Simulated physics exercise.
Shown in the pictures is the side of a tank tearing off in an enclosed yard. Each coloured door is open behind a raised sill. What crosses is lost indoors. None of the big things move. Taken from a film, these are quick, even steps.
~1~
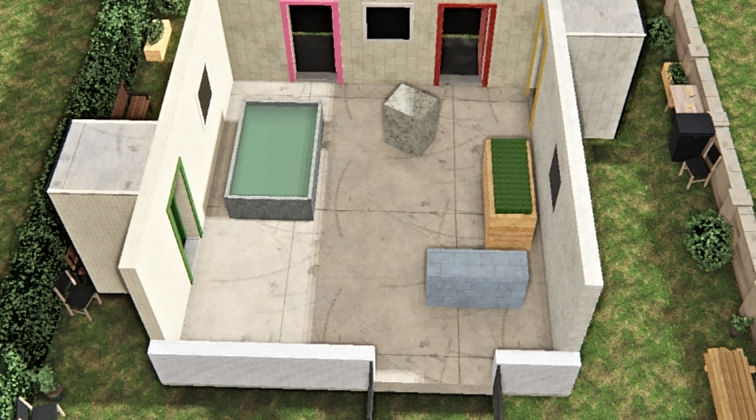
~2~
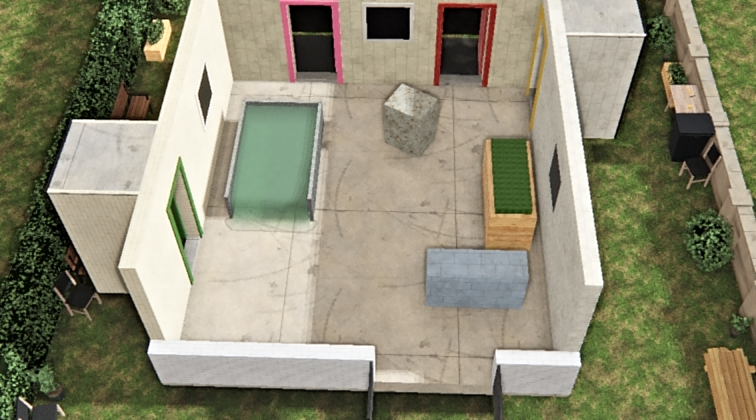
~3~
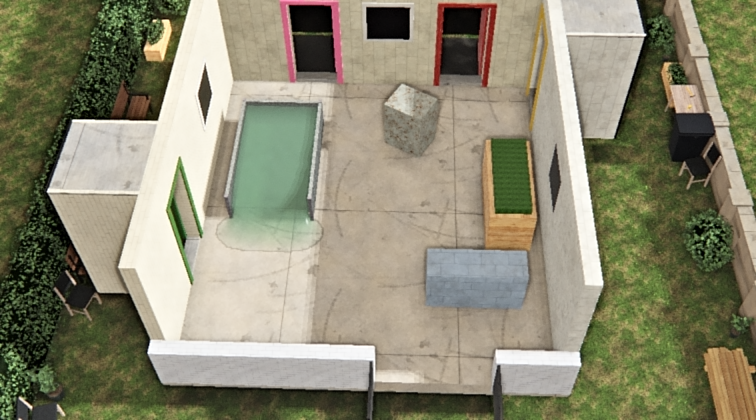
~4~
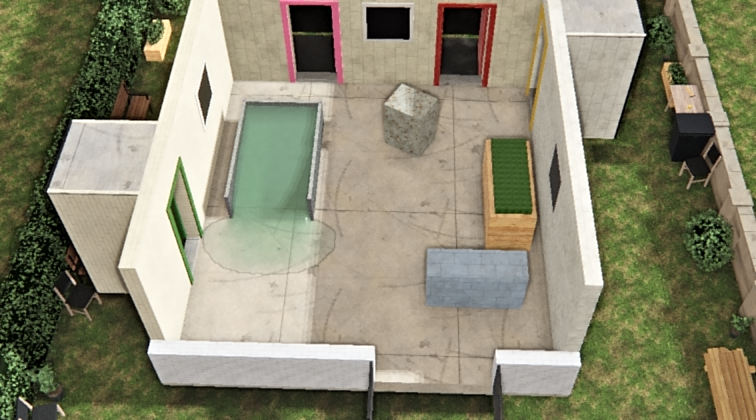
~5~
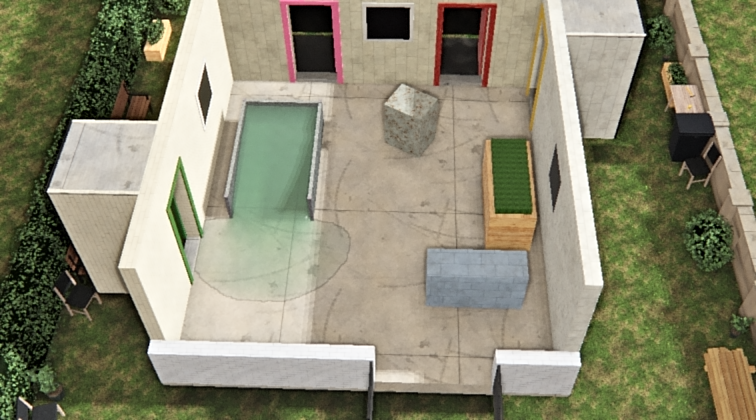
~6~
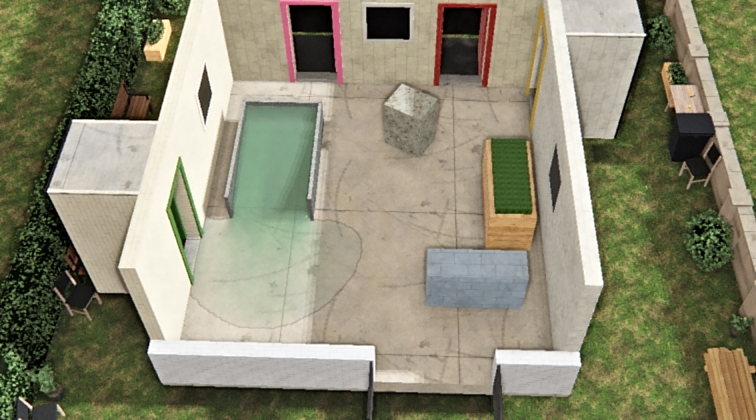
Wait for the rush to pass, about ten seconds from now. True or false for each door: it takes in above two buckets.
The red door, false; the yellow door, false; the green door, true; the pink door, false.
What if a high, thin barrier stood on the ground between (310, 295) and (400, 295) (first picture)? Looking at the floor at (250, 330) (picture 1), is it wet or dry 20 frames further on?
That spot would be inundated.
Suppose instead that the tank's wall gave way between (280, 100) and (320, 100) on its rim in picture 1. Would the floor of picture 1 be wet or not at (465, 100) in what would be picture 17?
Verdict: Awash.
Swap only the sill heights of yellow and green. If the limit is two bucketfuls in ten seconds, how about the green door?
For the green door, I reckon it remains short.
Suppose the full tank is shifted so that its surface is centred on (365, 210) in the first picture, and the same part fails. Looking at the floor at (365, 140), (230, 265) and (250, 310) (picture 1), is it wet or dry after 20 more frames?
Readings in order: No flood; flood; flood.
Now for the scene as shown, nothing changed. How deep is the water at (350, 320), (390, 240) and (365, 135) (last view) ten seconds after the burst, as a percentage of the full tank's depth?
The three come to some 8, 10 and 2 per cent respectively.
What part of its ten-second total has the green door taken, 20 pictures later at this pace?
Around 55 percent.
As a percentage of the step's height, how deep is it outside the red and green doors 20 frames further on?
Some 0 percent and then some 130 percent.
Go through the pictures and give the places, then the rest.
Still water in the water tank at (276, 150), in the first frame.
Water pours out at (271, 210) and has run to (230, 223), in the second frame.
Water pours out at (271, 212) and has run to (222, 236), in the third frame.
The front is at (223, 263), out from the gap at (271, 213), in the fourth frame.
Water pours out at (271, 213) and has run to (235, 295), in the fifth frame.
Water pours out at (271, 213) and has run to (237, 322), in the sixth frame.
A moment on, water covers 25 % of the floor; the red door not reached, the yellow door not reached, the green door under two buckets in, the pink door not reached.
Next, water covers 30 % of the floor; the red door not reached, the yellow door not reached, the green door under two buckets in, the pink door not reached.
Then, water covers 35 % of the floor; the red door not reached, the yellow door not reached, the green door over two buckets in, the pink door not reached.
Later, water covers 60 % of the floor; the red door not reached, the yellow door not reached, the green door over two buckets in, the pink door not reached.
In the end, water covers 80 % of the floor; the red door wet at the sill, nothing in, the yellow door wet at the sill, nothing in, the green door over two buckets in, the pink door not reached.
